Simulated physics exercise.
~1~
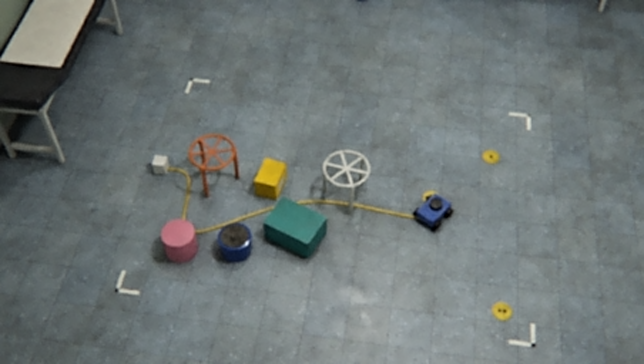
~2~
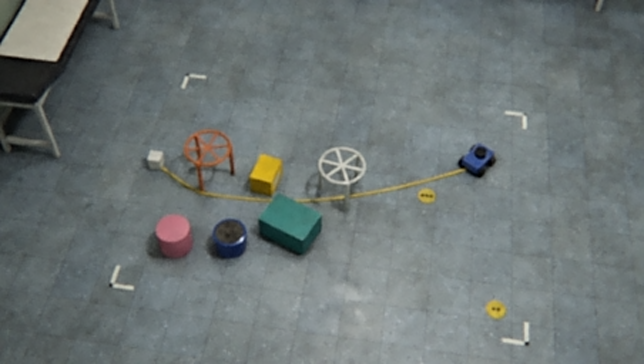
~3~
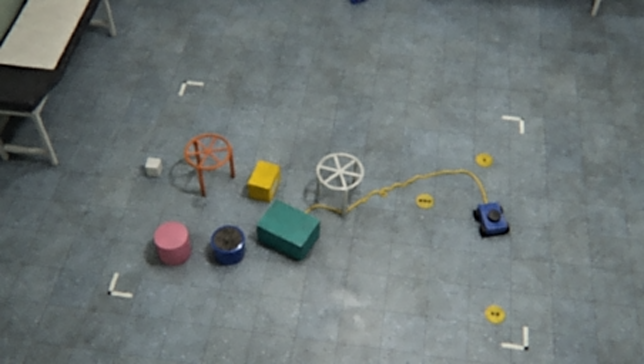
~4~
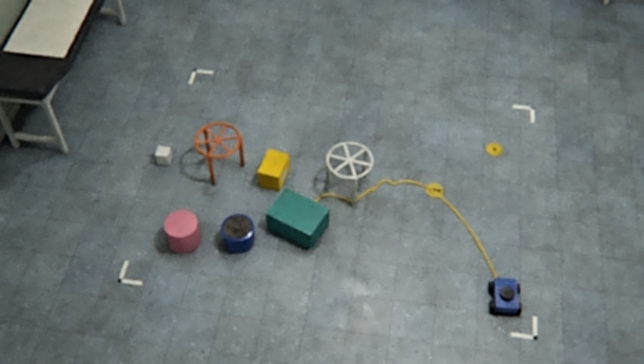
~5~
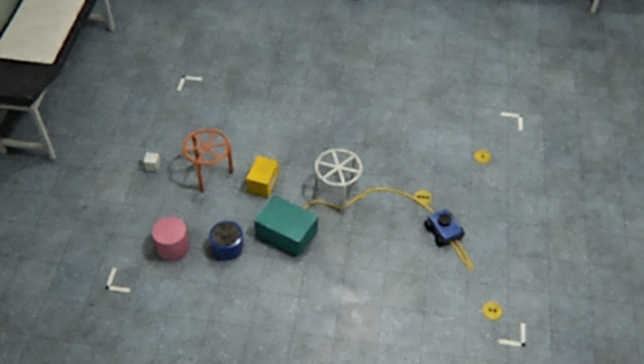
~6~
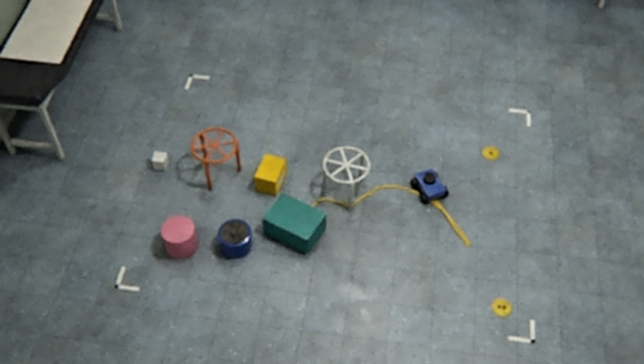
A small blue cart trailing a yellow cord drove up and right, pulling the cord free of the white block at the far end, then went down, turned back up and left, and ended right of the white stool, unplugged.
